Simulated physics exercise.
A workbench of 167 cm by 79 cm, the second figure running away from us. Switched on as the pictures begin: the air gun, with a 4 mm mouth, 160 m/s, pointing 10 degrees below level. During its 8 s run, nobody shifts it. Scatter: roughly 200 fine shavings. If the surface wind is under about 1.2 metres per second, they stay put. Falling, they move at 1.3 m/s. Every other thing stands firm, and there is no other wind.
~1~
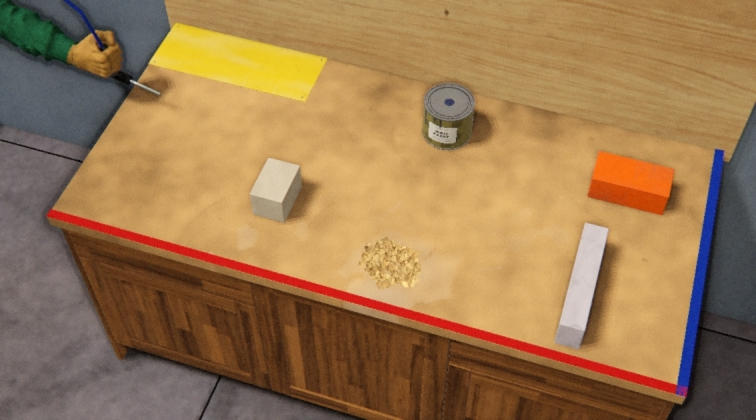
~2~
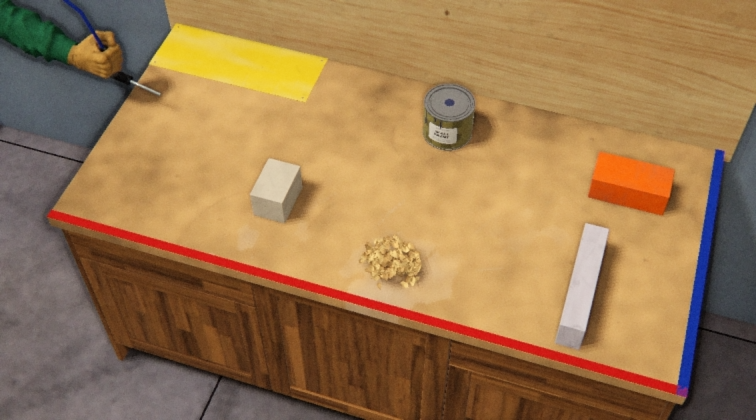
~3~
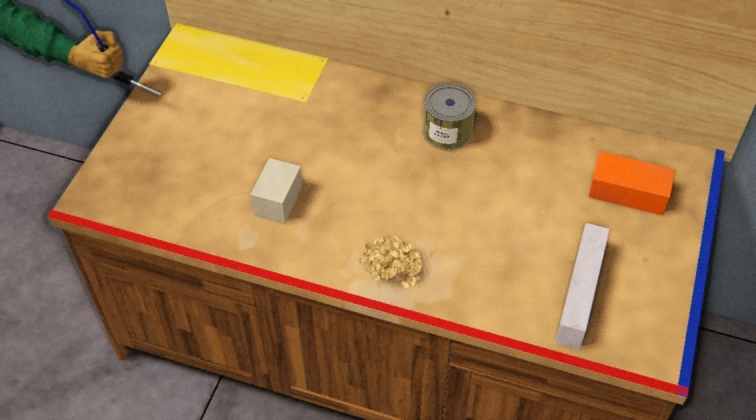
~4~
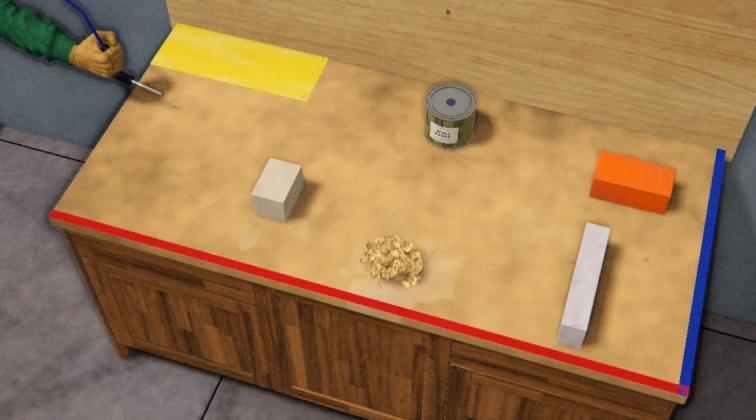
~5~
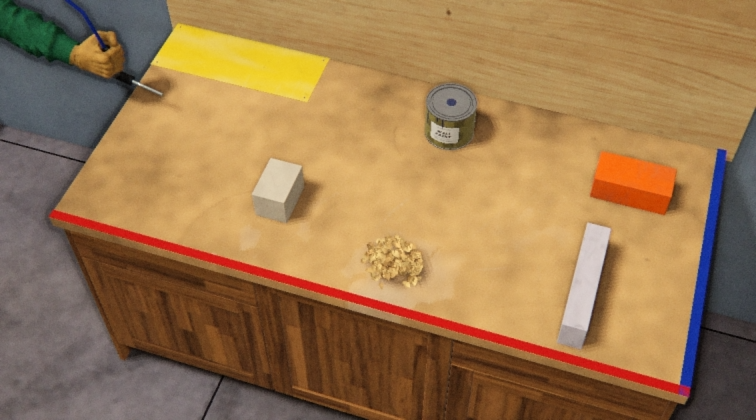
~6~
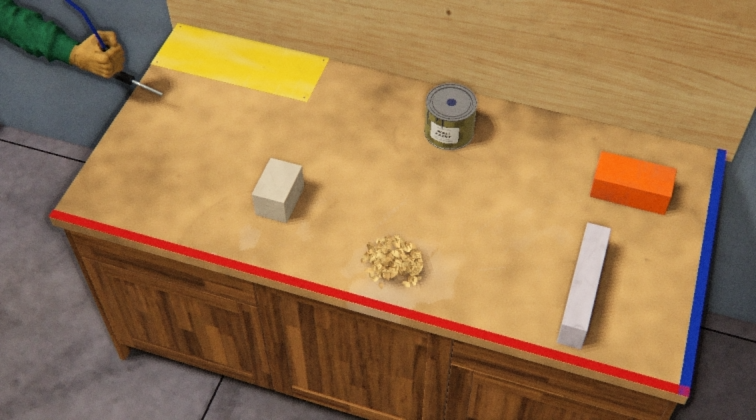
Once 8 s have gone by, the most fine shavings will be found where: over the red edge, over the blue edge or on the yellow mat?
At the red one.
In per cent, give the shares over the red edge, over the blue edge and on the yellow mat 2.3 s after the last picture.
Shares come out near 15 % for red, 0 % for blue and 0 % for yellow.
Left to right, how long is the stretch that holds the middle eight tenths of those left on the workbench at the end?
10 centimetres or so.
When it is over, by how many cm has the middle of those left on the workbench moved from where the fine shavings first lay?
0 cm.
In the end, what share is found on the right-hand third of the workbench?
It comes out near 2 in a hundred.
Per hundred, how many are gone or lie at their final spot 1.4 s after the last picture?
Estimated share: Close to 30 per cent.
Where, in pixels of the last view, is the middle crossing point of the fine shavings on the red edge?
Roughly at pixel (479, 338).
Then, 1.4 s after the last picture, 66 % are on the move or not yet settled, 0 % are on the yellow mat, 12 % over the red edge and 0 % over the blue edge; the middle of those still in play is near (394, 267).
Then, 2.3 s after the last picture, 57 % are on the move or not yet settled, 0 % are on the yellow mat, 16 % over the red edge and 0 % over the blue edge; the middle of those still in play is near (394, 267).
Then, 4.2 s after the last picture, 43 % are on the move or not yet settled, 0 % are on the yellow mat, 24 % over the red edge and 0 % over the blue edge; the middle of those still in play is near (394, 267).
Then, 7.8 s after the last picture, at the end, 0 % are on the yellow mat, 32 % over the red edge and 0 % over the blue edge; the middle of those still in play is near (386, 271).
